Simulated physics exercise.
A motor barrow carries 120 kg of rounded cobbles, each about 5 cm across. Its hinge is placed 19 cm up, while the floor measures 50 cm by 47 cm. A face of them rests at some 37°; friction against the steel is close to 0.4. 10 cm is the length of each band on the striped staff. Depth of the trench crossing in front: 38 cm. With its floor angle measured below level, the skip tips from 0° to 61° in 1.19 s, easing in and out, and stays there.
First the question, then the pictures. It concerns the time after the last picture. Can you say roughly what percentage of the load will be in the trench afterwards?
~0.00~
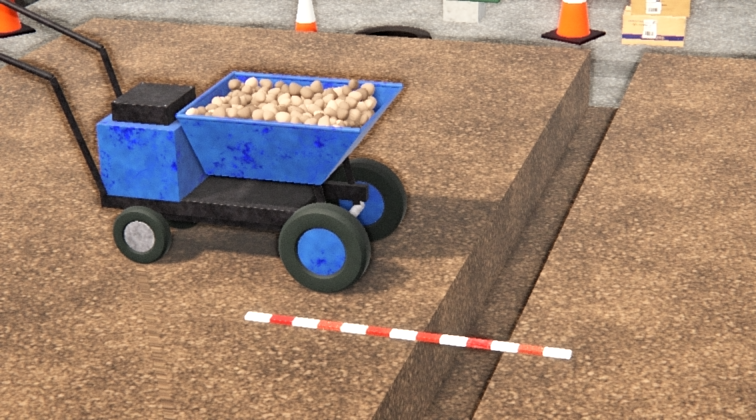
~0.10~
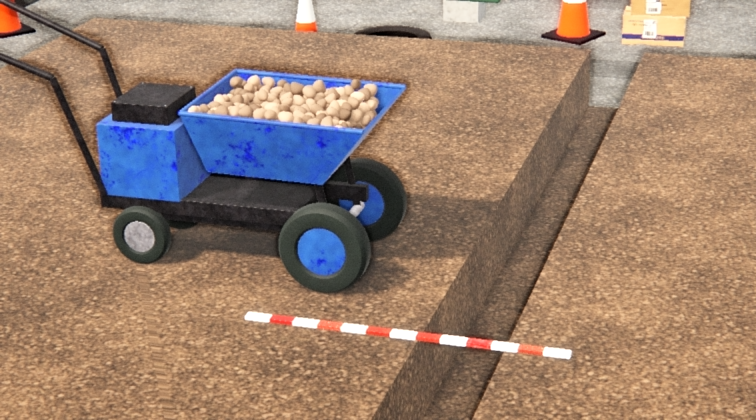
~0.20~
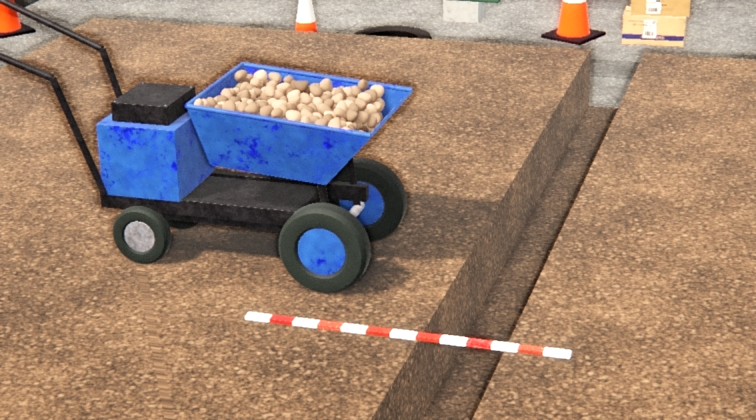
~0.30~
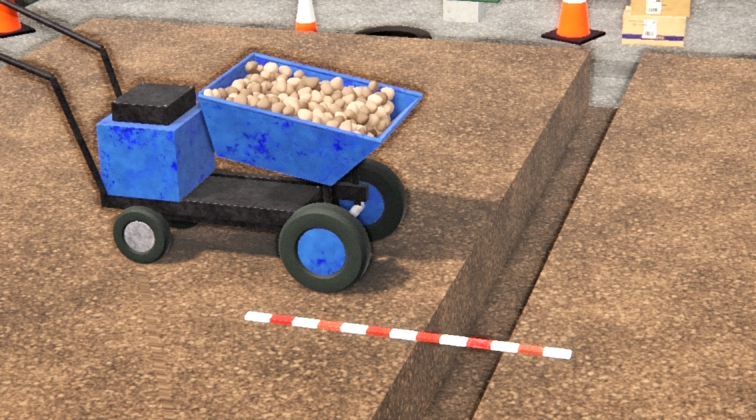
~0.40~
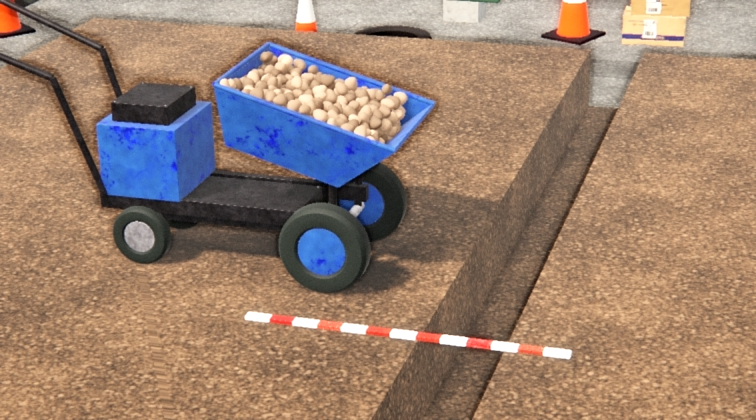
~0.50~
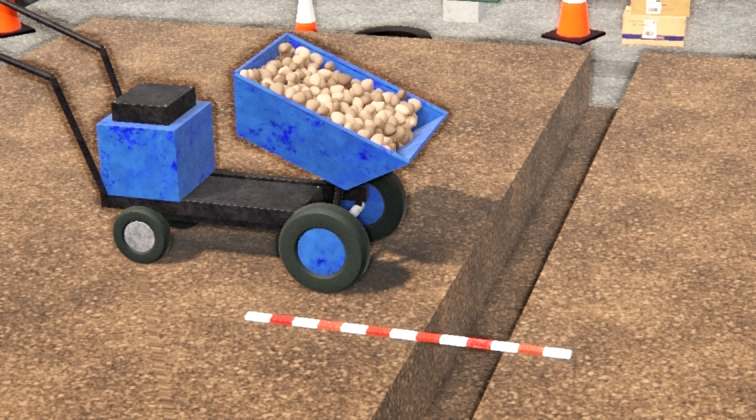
Roughly 68 per cent, I would say.
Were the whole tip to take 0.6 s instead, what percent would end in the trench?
With that timing, about 50 per cent.
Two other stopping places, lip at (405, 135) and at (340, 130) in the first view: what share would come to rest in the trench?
From the first place around 30 per cent, from the other around 75.
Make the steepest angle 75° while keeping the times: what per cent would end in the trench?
Some 80% would finish there.
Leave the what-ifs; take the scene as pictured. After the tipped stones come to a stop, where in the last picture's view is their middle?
Middle at around (504, 347), I'd say.
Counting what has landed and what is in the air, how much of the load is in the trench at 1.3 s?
Something like 25 in a hundred.
After 0.9 s the floor is at 51°; 100 % in the skip; the foremost stones are at (463, 181).
After 1.3 s the floor is at 61°; 75 % in the skip, 23 % in the trench, 3 % past the trench; the foremost stones are at (548, 274).
After 1.6 s the floor is at 61°; 50 % in the skip, 37 % in the trench, 13 % past the trench; the foremost stones are at (661, 302).
After 3.6 s the floor is at 61°; 19 % in the skip, 68 % in the trench, 13 % past the trench; the foremost stones are past the picture's edge.
